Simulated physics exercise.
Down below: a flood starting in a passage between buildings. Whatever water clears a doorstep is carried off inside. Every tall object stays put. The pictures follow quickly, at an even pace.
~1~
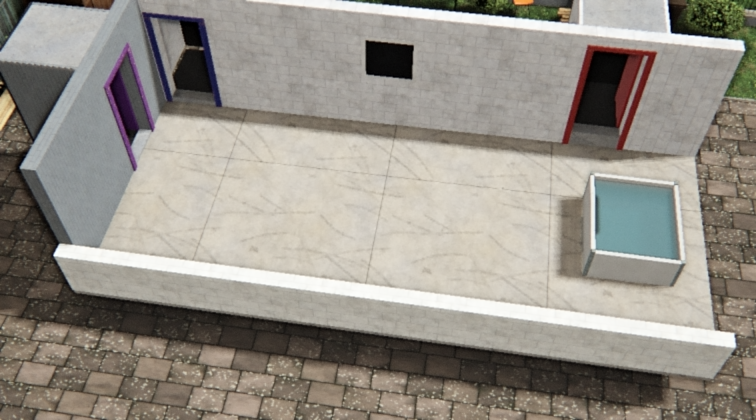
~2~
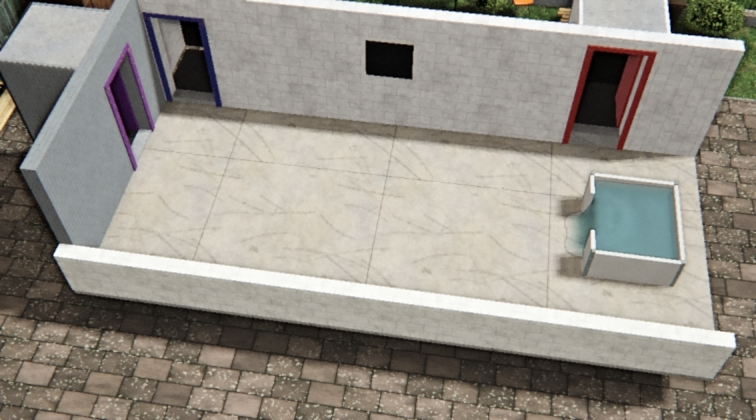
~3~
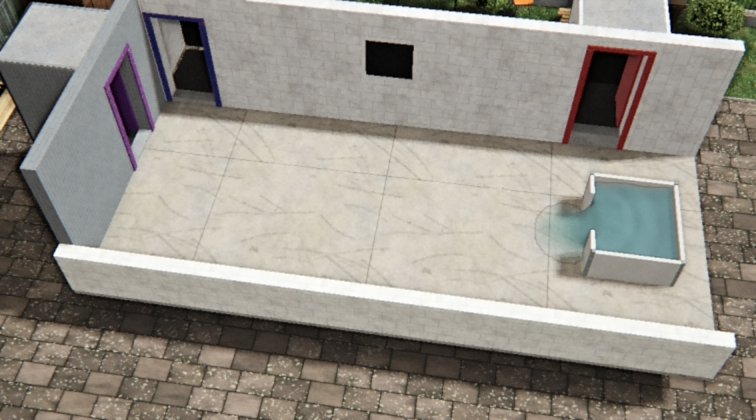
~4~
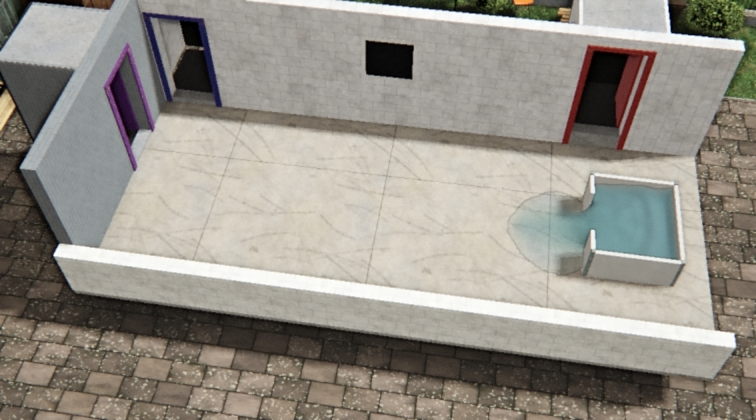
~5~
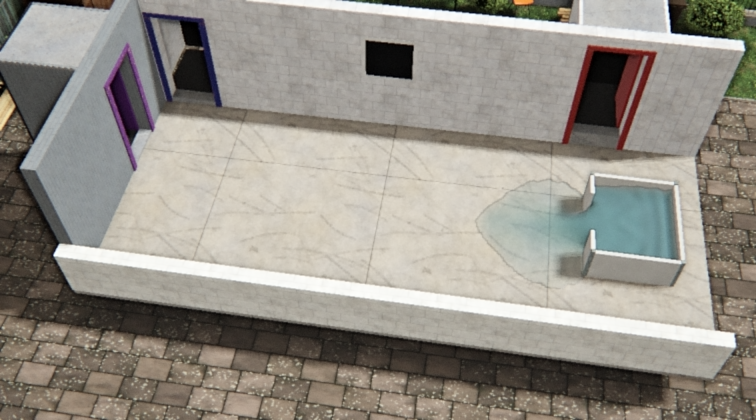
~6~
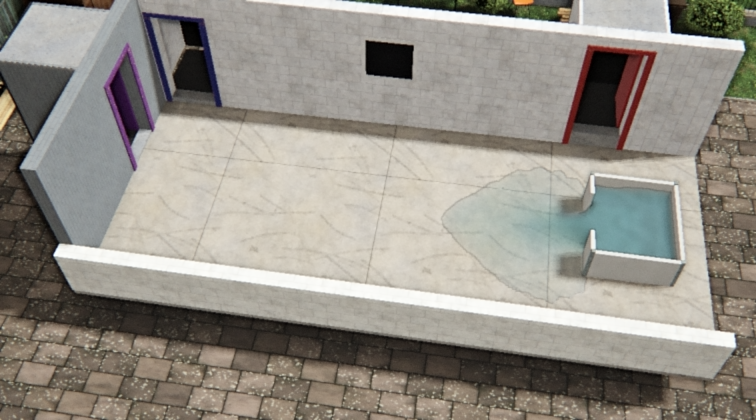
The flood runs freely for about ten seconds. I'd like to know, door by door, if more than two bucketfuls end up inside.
In order: The purple door gets over two buckets; the red door gets two buckets or fewer; the blue door gets two buckets or fewer.
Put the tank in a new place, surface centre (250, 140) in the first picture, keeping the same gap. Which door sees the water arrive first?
That would be the purple one, I say.
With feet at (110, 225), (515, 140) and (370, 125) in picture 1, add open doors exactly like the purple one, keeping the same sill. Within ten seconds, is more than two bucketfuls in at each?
The first clears the line, the next misses the line, the last misses the line.
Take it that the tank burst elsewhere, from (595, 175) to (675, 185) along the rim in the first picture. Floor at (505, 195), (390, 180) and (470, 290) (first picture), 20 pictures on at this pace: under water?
Taken one by one: Sodden, then sodden, then unaffected.
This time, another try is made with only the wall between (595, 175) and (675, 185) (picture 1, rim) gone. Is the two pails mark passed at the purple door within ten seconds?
Then: The purple one is under.
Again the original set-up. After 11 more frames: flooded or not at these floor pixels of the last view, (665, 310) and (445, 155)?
Taking them as listed, I'd call them not wet and soaked.
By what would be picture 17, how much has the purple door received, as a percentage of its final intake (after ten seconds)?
That comes out to 0 per cent by my count.
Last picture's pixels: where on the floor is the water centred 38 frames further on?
The water centres close to (344, 207).
A moment on, water covers 30 % of the floor; the purple door not reached, the red door not reached, the blue door not reached.
Next, water covers 45 % of the floor; the purple door not reached, the red door not reached, the blue door not reached.
Then, water covers 70 % of the floor; the purple door not reached, the red door not reached, the blue door not reached.
Later, water covers 75 % of the floor; the purple door under two buckets in, the red door not reached, the blue door wet at the sill, nothing in.
In the end, water covers 60 % of the floor; the purple door over two buckets in, the red door not reached, the blue door wet at the sill, nothing in.
